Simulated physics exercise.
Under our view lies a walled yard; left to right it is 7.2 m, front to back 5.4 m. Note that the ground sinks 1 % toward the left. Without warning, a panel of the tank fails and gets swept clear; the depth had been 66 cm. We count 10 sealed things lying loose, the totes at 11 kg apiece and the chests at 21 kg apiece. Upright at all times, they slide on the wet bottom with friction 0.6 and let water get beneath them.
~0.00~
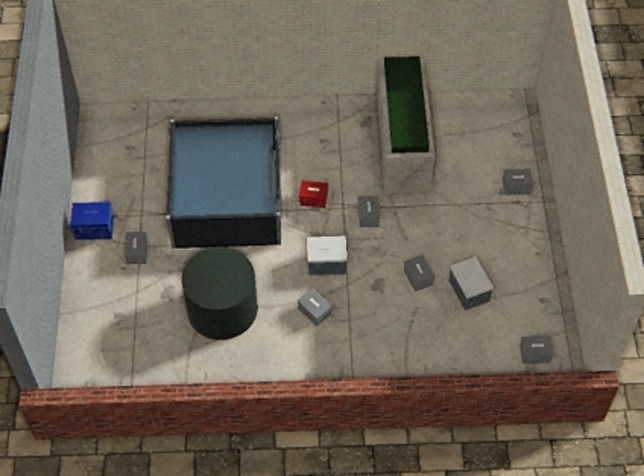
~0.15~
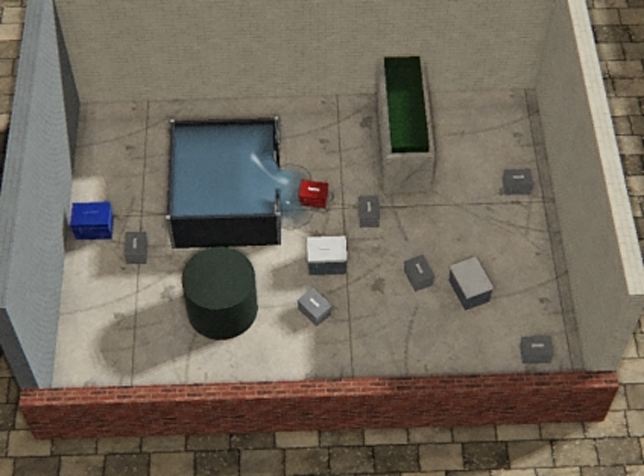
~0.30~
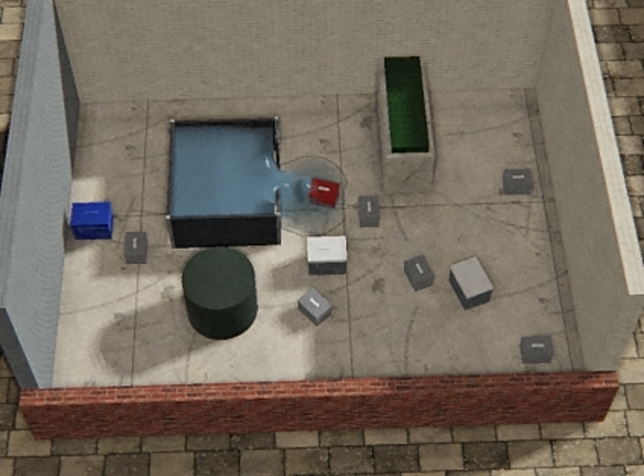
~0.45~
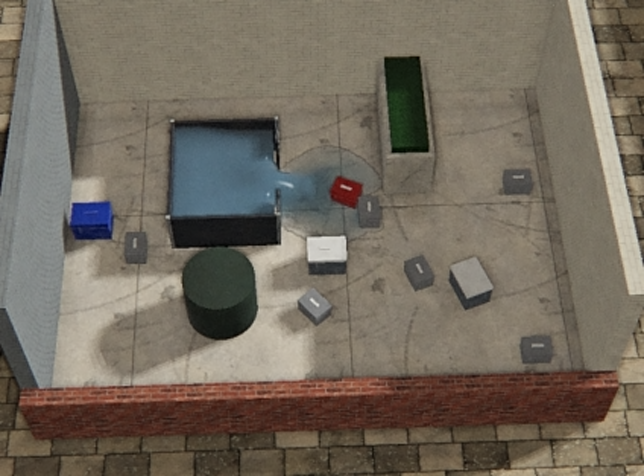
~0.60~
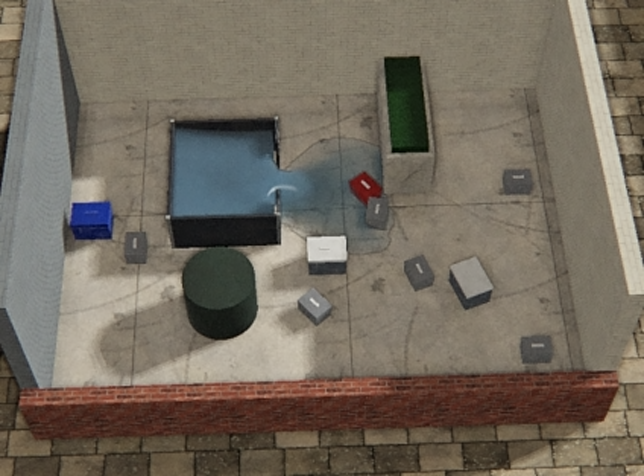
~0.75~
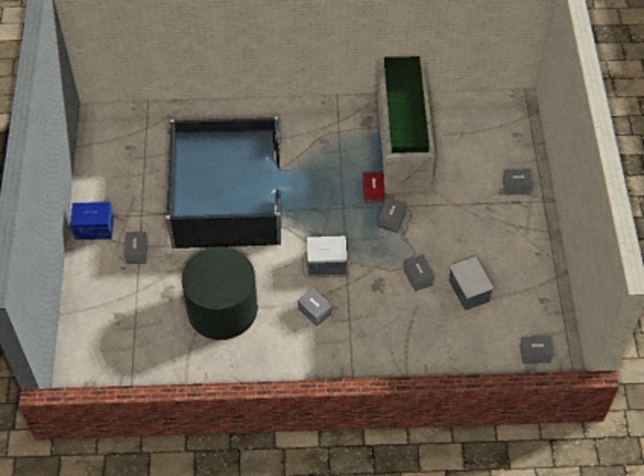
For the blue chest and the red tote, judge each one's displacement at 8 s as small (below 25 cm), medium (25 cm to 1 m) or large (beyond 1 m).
Blue chest - small, red tote - large.
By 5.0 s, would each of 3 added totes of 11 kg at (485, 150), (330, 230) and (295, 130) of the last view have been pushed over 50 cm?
Respectively: Smaller, greater, smaller.
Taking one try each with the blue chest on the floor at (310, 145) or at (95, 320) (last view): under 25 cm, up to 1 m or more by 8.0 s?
Results, in order: Essentially stationary, then essentially stationary.
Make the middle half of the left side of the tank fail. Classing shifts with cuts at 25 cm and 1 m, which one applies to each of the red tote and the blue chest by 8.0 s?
Red tote: Roughly where it was; blue chest: Washed well away.
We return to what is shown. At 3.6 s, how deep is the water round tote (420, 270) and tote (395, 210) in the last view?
Roughly 3 and 10 cm.
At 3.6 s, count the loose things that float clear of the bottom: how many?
My tally comes to 2.
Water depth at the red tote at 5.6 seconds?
Somewhere close to 10 cm.
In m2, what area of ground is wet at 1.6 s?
Close to 11.5 m2, I'd say.
After 1.6 s the blue chest is near (90, 213), 0.0 m from its start, aground; the red tote is near (413, 208), 1.5 m from its start, aground; 0 afloat.
After 3.6 s the blue chest is near (90, 213), 0.0 m from its start, aground; the red tote is near (521, 257), 3.2 m from its start, afloat; 2 afloat.
After 5.6 s the blue chest is near (90, 213), 0.0 m from its start, aground; the red tote is near (554, 310), 3.9 m from its start, afloat; 2 afloat.
After 8.0 s the blue chest is near (90, 213), 0.0 m from its start, aground; the red tote is near (561, 342), 4.2 m from its start, aground; 0 afloat.
